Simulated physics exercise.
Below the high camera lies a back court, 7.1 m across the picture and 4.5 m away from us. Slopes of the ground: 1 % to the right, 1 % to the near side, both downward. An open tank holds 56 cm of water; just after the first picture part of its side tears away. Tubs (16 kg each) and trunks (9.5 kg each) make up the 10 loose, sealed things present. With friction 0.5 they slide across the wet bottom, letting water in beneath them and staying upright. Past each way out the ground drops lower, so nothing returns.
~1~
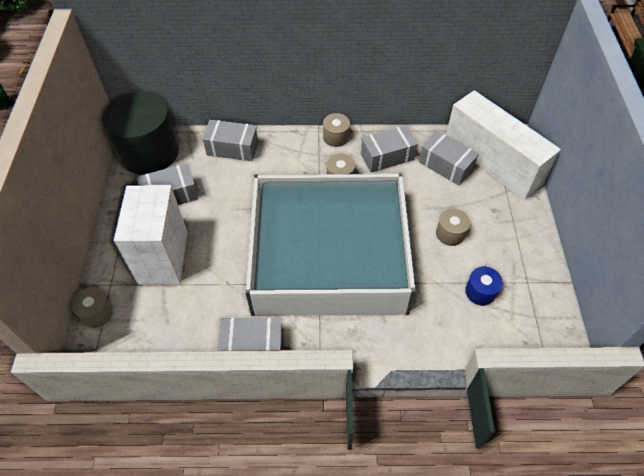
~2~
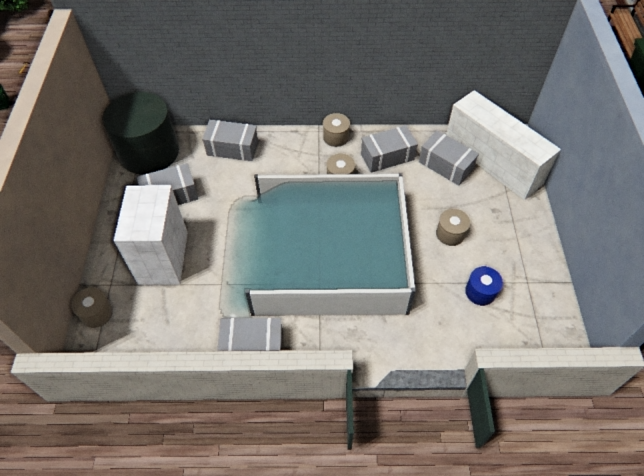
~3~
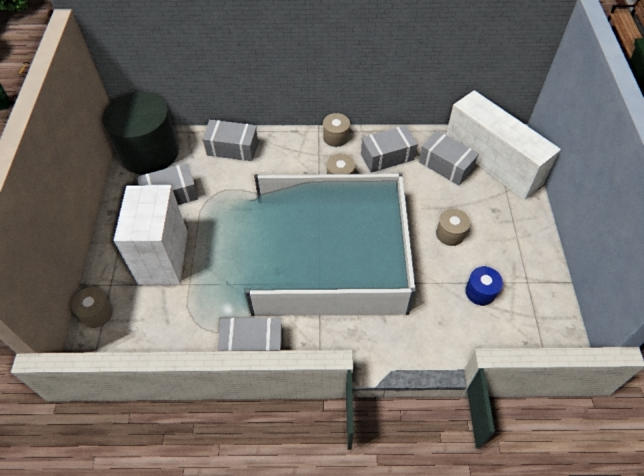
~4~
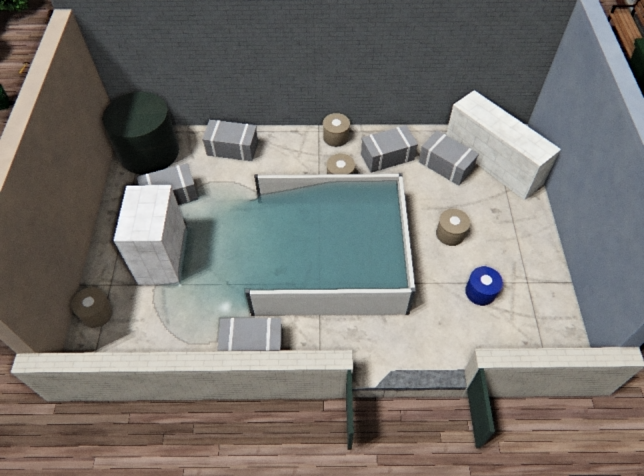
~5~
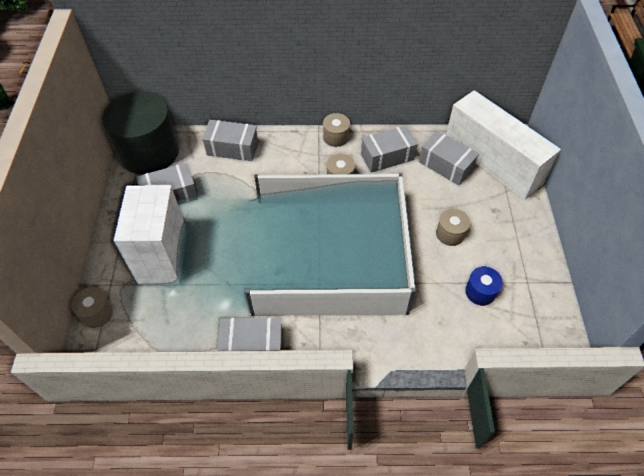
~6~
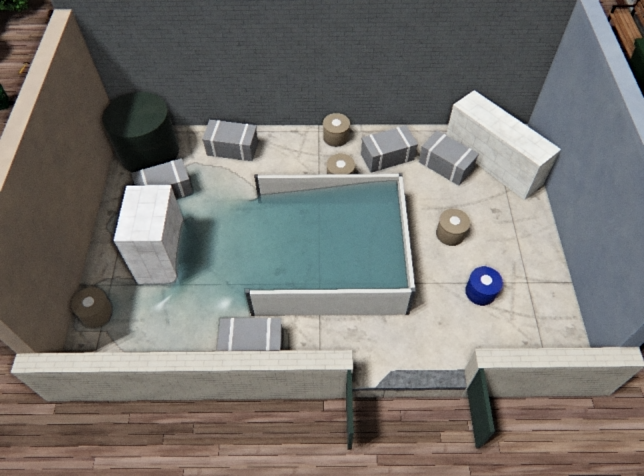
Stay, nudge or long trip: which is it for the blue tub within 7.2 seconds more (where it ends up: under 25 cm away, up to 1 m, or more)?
It will be left near its start.
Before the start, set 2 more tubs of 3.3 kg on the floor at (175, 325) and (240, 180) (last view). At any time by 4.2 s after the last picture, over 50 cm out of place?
Respectively: Outside the limit and outside the limit.
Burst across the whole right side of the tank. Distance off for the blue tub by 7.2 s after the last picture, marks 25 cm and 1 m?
My answer is that the blue tub is flushed far out.
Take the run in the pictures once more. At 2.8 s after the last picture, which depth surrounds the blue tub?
I'd put it at about 0 cm.
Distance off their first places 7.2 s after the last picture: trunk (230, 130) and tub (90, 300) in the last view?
Taking them in turn, the shifts are 250 cm and 200 cm.
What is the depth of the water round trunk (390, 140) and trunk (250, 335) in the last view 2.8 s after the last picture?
Some 1 cm at the first, some 8 cm at the second.
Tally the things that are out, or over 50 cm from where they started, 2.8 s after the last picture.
The number comes to 2.
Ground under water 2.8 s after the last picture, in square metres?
About 18 m2.
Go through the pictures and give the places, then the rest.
The first frame shows the blue tub at (486, 280), on the bottom; water covers 3.9 m2; 0 of 10 have shifted.
The second frame shows the blue tub at (486, 280), on the bottom; 4.9 m2 under water; 0 of 10 have shifted.
The third frame shows the blue tub at (486, 280), on the bottom; 6.0 m2 under water; 0 of 10 have shifted.
The fourth frame shows the blue tub at (486, 280), on the bottom; 7.1 m2 under water; 0 of 10 have shifted.
The fifth frame shows the blue tub at (486, 280), on the bottom; water covers 8.0 m2; 0 of 10 have shifted.
The sixth frame shows the blue tub at (486, 280), on the bottom; 9.1 m2 under water; 1 of 10 have shifted.
Then, 0.9 s after the last picture the blue tub is near (486, 280), 0.0 m from its start, aground; 0 of 10 are out; 1 afloat.
Then, 2.8 s after the last picture the blue tub is near (486, 280), 0.0 m from its start, aground; 0 of 10 are out; 3 afloat.
Then, 4.8 s after the last picture the blue tub is near (486, 280), 0.0 m from its start, aground; 0 of 10 are out; 4 afloat.
Then, 7.2 s after the last picture the blue tub is near (486, 280), 0.0 m from its start, aground; 0 of 10 are out; 5 afloat.
